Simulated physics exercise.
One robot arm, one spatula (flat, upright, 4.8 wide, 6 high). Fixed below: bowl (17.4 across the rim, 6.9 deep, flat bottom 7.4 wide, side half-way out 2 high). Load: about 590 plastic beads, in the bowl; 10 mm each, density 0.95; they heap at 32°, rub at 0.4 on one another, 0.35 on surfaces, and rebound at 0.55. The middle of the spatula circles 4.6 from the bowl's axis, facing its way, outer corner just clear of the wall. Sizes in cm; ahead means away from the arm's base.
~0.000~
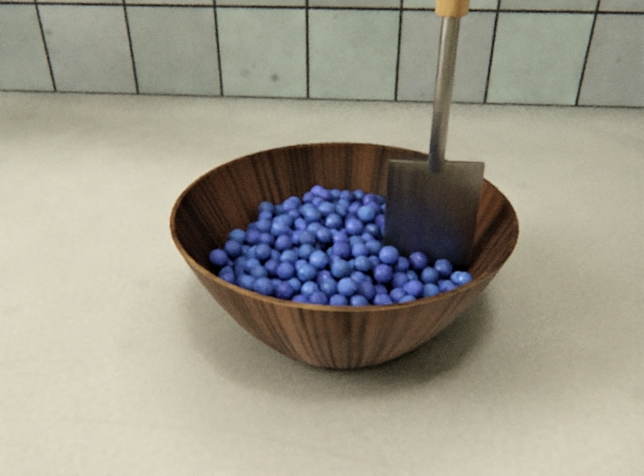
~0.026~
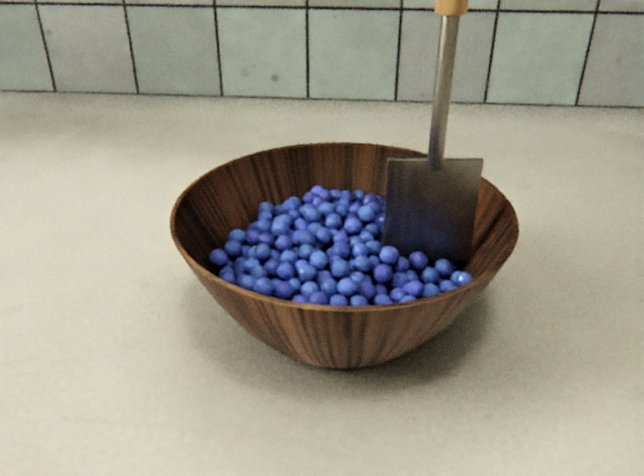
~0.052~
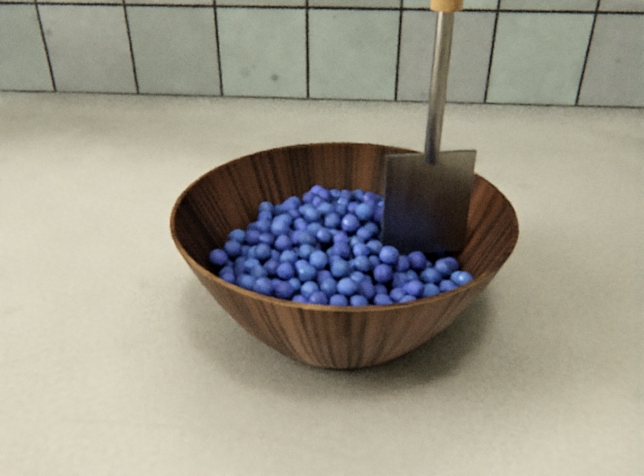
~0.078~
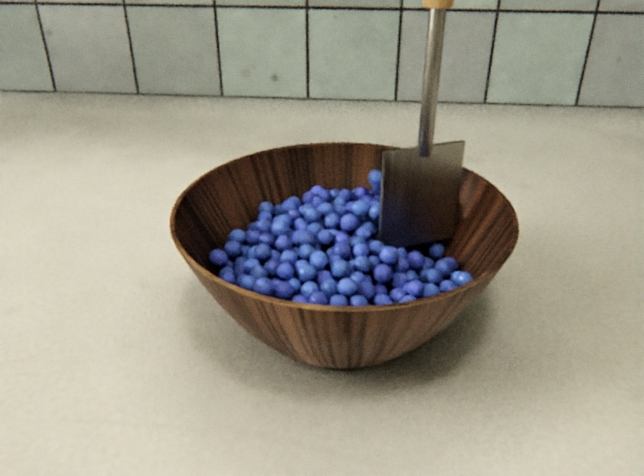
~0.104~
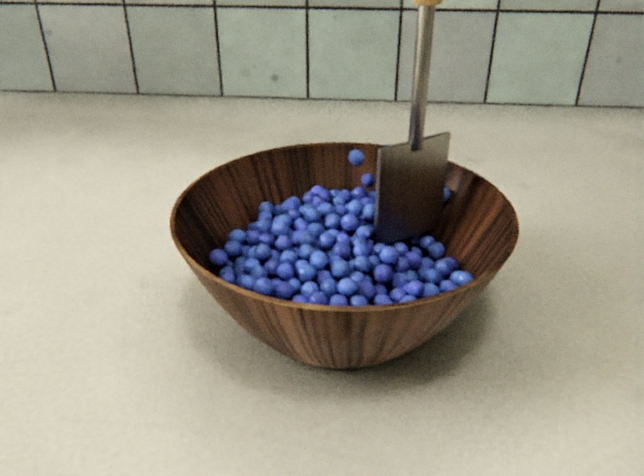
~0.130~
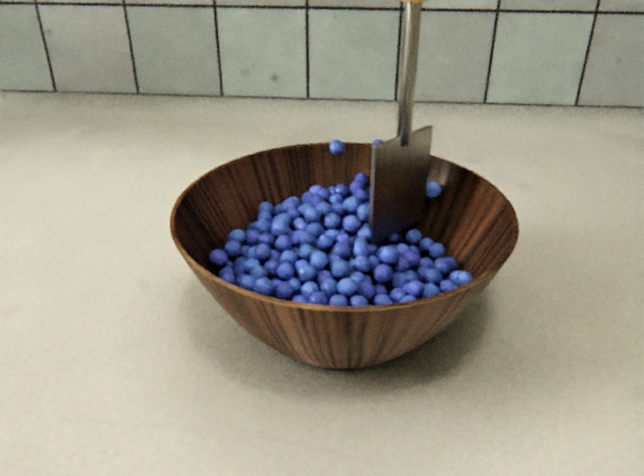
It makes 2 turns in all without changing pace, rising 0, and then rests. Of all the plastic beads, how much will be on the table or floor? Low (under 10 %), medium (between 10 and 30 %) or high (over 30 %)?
Share on the table or floor: Medium (between 10 and 30 %).
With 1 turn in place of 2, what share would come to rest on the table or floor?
In that case some 10 per cent.
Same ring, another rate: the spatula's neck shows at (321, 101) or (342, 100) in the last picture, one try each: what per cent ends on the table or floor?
Some 35 and 35 per cent.
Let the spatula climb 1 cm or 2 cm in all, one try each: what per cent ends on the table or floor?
About 10 and 5 per cent.
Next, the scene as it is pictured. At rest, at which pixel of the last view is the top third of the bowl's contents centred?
Around (391, 234).
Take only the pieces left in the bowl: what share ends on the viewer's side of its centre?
About 40 per cent.
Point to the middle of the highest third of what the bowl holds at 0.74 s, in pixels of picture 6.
At about (431, 253).
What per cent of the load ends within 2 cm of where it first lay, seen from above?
Roughly 40 per cent.
After 0.74 s, 313° round, highest piece 9 above the table; 559 in the bowl, 28 on the table or floor, 7 in flight or on the tool.
After 1.36 s, 219° round, highest piece 8 above the table; 509 in the bowl, 79 on the table or floor, 6 in flight or on the tool.
After 1.87 s, 0° round, highest piece 7 above the table; 492 in the bowl, 102 on the table or floor.
After 2.57 s, 0° round, highest piece 7 above the table; 492 in the bowl, 102 on the table or floor.
In the end, 492 in the bowl, 102 on the table or floor. That is 17 % on the table or floor.
